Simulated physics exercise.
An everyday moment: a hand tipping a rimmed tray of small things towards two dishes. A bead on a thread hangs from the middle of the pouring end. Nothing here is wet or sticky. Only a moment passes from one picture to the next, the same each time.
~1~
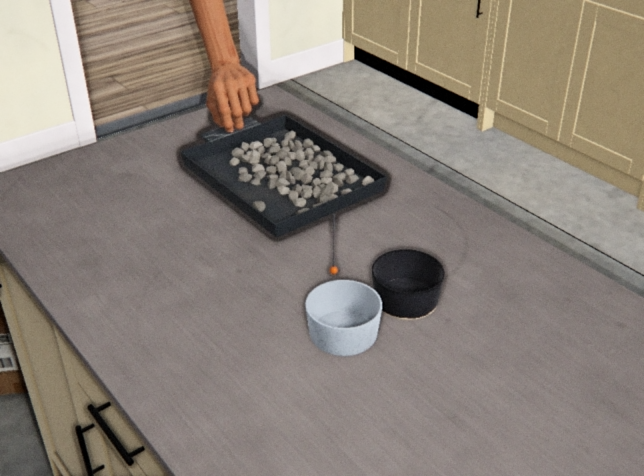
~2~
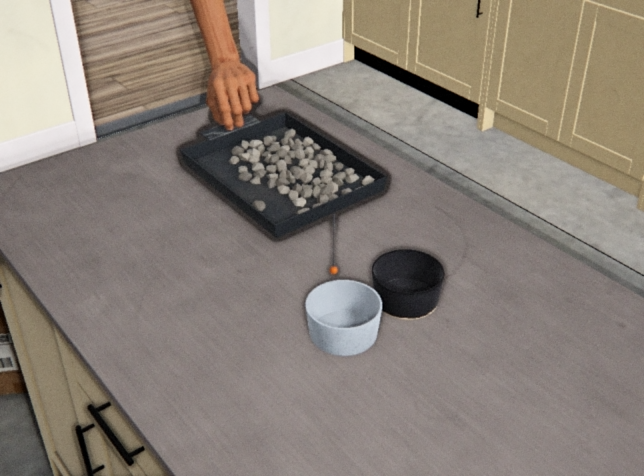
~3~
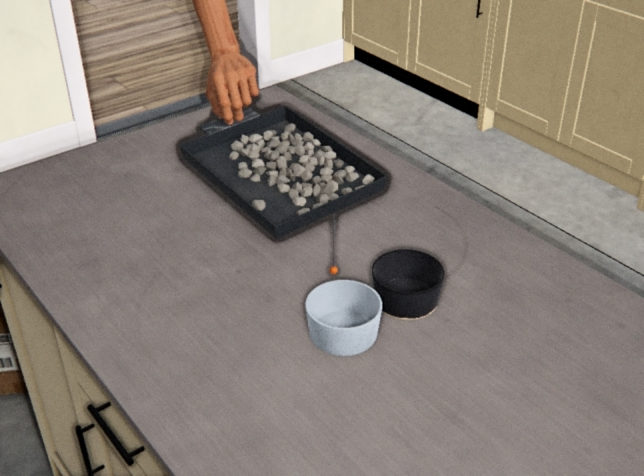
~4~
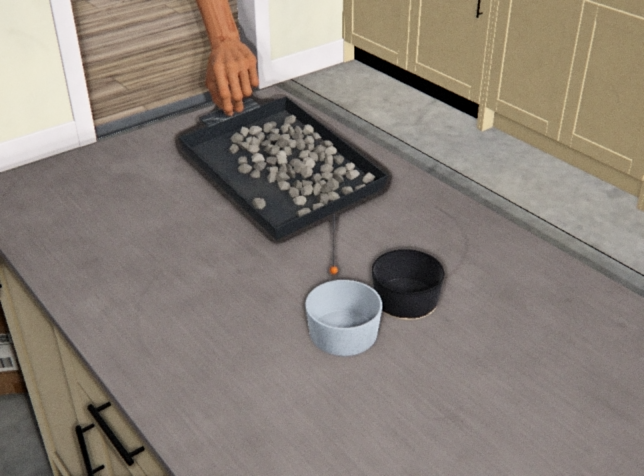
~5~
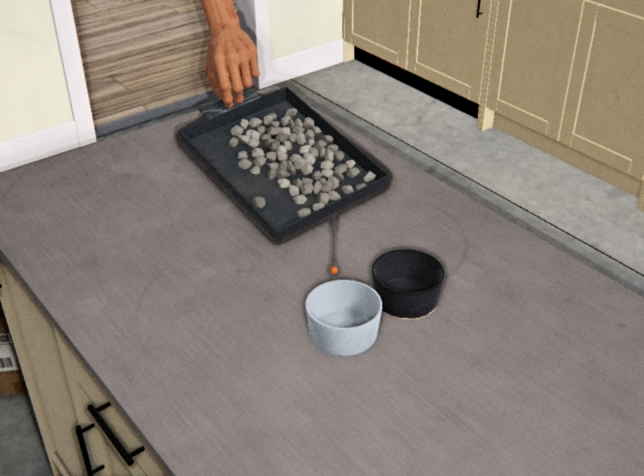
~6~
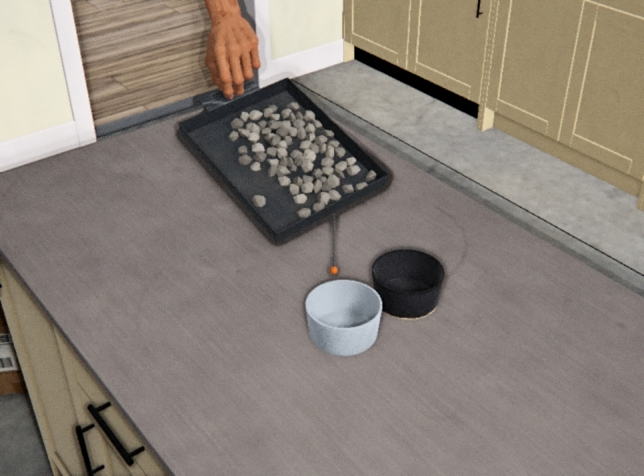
A hand gripped the far end of a dark rimmed tray of gravel and gradually raised that end a little, while the stones barely shifted and the pale and black dishes in front stayed still.
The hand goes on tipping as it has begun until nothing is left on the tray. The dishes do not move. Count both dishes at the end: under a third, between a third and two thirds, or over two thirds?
The two hold from one third to two thirds of the load.
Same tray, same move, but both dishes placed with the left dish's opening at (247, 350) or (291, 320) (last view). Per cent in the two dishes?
The first gives 70 %, the second 80 %.
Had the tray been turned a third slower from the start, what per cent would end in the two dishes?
Close to 40 per cent.
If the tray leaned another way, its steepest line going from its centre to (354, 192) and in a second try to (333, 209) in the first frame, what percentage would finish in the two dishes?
Roughly 70 per cent, and 80 per cent.
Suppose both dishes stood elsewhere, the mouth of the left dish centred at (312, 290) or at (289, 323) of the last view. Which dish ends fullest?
First left, then left.
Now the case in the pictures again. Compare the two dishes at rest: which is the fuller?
Fuller: The left-hand dish.
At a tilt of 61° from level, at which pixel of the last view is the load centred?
Roughly at (308, 197).
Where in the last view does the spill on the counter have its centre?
At about (293, 356).
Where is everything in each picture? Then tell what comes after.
Corners of the pouring end near (276, 223) and (384, 176), level; middle of the load near (295, 172), bits of gravel; left dish near (368, 336); right dish near (432, 300); bead on its thread near (334, 270), in the first picture.
Corners of the pouring end near (276, 223) and (384, 176), level; middle of the load near (295, 171), in the second picture.
Corners of the pouring end near (276, 224) and (384, 176), tipped barely, lowest at the left corner; middle of the load near (295, 168), in the third picture.
Corners of the pouring end near (277, 227) and (385, 175), tipped a little, lowest at the left corner; middle of the load near (296, 164), in the fourth picture.
Corners of the pouring end near (277, 229) and (386, 175), tipped a little, lowest at the left corner; middle of the load near (296, 159), in the fifth picture.
Corners of the pouring end near (277, 231) and (386, 174), tipped clearly, lowest at the left corner; middle of the load near (296, 155); left dish near (368, 336); right dish near (432, 300), in the sixth picture.
Shortly afterwards, tray tipped steeply; the whole lot on the tray.
Next, tray tipped right over; near half on the tray; near a quarter in the left dish; a little outside both; a little in the air.
Some moments later, tray tipped past a quarter turn; near half in the left dish; near half outside both.
In the end, tray tipped past a quarter turn; near half in the left dish; none at all in the right dish; near half outside both.
